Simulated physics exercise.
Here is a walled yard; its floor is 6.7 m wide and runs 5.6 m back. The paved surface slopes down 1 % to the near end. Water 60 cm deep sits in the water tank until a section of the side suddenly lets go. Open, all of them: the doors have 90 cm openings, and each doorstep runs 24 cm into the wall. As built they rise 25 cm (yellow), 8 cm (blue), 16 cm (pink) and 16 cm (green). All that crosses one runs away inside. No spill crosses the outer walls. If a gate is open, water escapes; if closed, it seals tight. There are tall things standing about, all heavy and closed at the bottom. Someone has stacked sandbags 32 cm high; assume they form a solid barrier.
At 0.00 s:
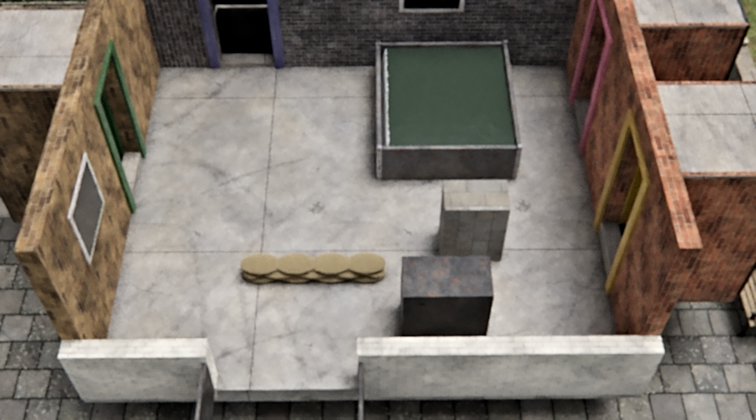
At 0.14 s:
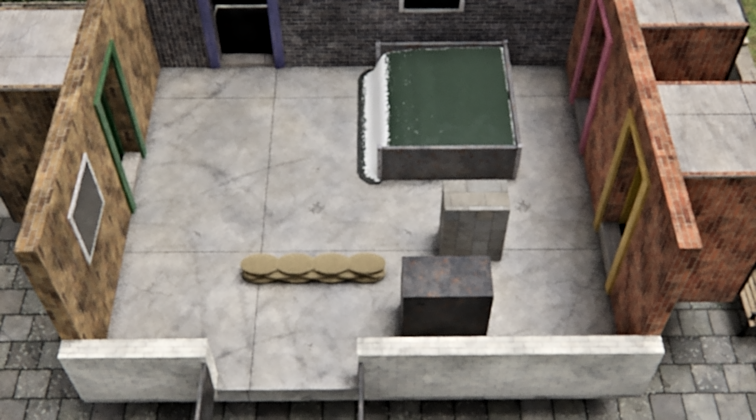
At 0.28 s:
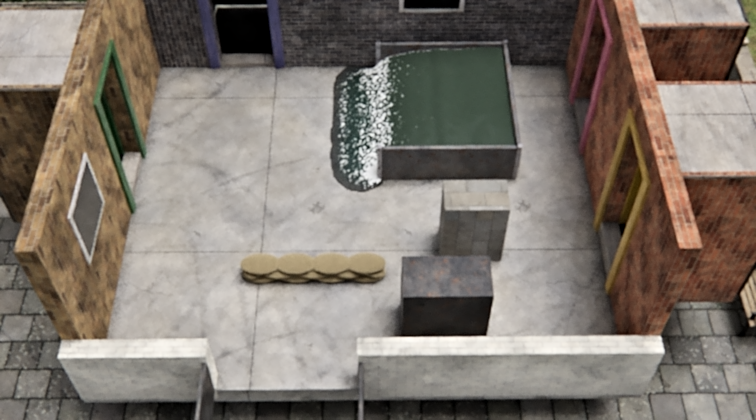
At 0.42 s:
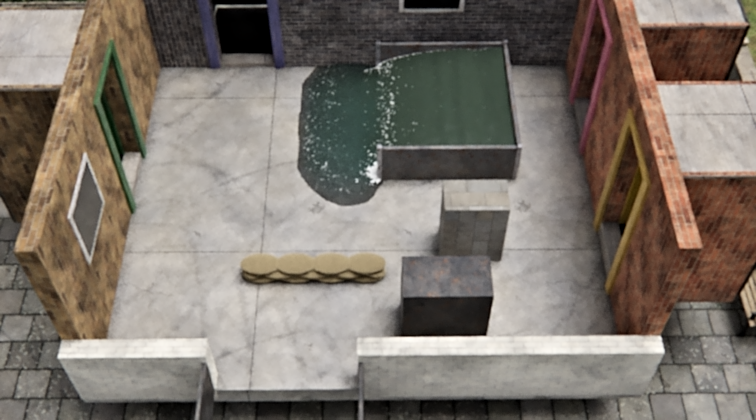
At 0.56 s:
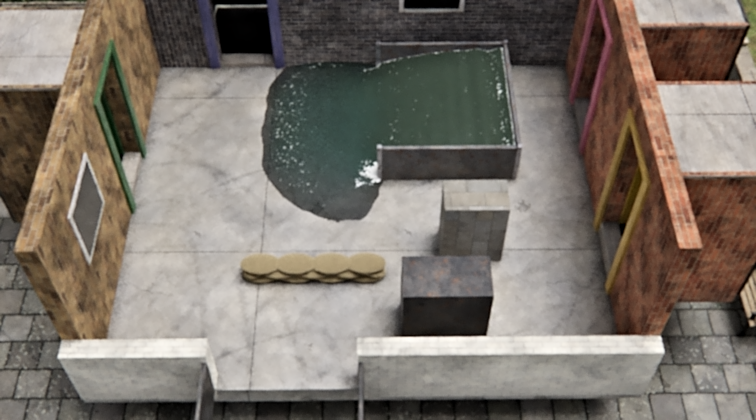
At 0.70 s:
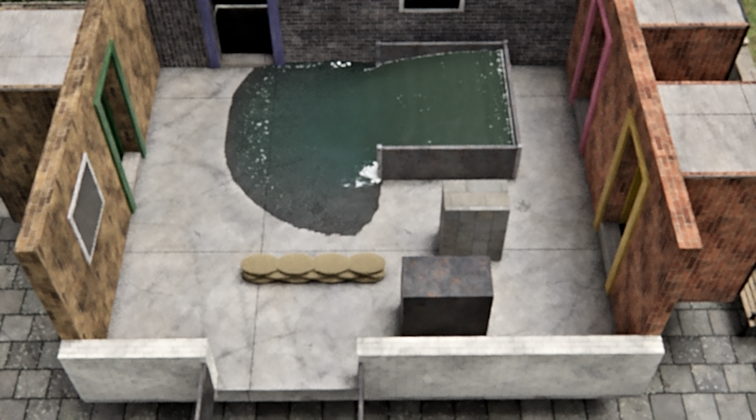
In a walled yard, green water poured from the open left side of a raised tank near the back wall and spread across the pale floor in a widening, rounded pool.
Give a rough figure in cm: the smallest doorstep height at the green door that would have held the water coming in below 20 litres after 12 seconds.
22 cm.
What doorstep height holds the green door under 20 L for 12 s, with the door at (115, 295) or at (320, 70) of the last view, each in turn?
In turn: Roughly 14.0 cm, roughly 11.0 cm.
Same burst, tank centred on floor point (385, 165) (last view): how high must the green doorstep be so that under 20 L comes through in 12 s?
A minimum of about 30 cm.
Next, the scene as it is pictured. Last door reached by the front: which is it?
Pink.
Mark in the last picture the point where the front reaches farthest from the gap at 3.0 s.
The farthest wet point sits near (101, 373).
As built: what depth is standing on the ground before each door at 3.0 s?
Yellow door 0 cm, blue door 16 cm, pink door 0 cm, green door 25 cm.
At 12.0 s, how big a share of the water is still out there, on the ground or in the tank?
Around 74 in a hundred parts remain.
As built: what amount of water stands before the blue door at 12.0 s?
1.5 cm.
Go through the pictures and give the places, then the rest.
The first frame shows still water, 60 cm deep, in the water tank at (445, 96); the green door at (123, 136) is dry.
In the second frame, water pours out at (381, 116) and has run 0.2 m, to (365, 176); about 8 cm deep outside, 60 cm at the back.
In the third frame, the gap is at (381, 117), the front 0.7 m out at (337, 167); the back of the water tank holds 60 cm.
In the fourth frame, water pours out at (381, 118) and has run 1.2 m, to (303, 131); about 10 cm deep outside, 60 cm at the back.
In the fifth frame, the gap is at (381, 118), the front 1.7 m out at (268, 137); the back of the water tank holds 54 cm.
In the sixth frame, the front is at (231, 152), 2.3 m from the gap at (381, 118); 6.2 m2 of floor is wet, 51 cm left at the back; the green door at (123, 136), 3.8 m from the gap, is still 1.4 m from the nearest water.
After 1.4 s water covers 40 % of the floor, deepest (31 cm) near (149, 132); 21 cm at the green door, 0 litres in over its 16 cm doorstep.
After 3.0 s water covers 45 % of the floor, deepest (34 cm) near (101, 373); 25 cm at the green door, 57 litres in over its 16 cm doorstep.
After 12.0 s water covers 95 % of the floor, deepest (11 cm) near (496, 370); 5 cm at the green door, 76 litres in over its 16 cm doorstep.
At the green door as built, the water arrived by 1.2 s and peaked near 29 cm at 2.4 s.
Run again over the same 12 s with other heights there, 53 litres in over 18 cm, 10 litres over 24 cm. The limit of 20 litres is kept from about 22 cm up.
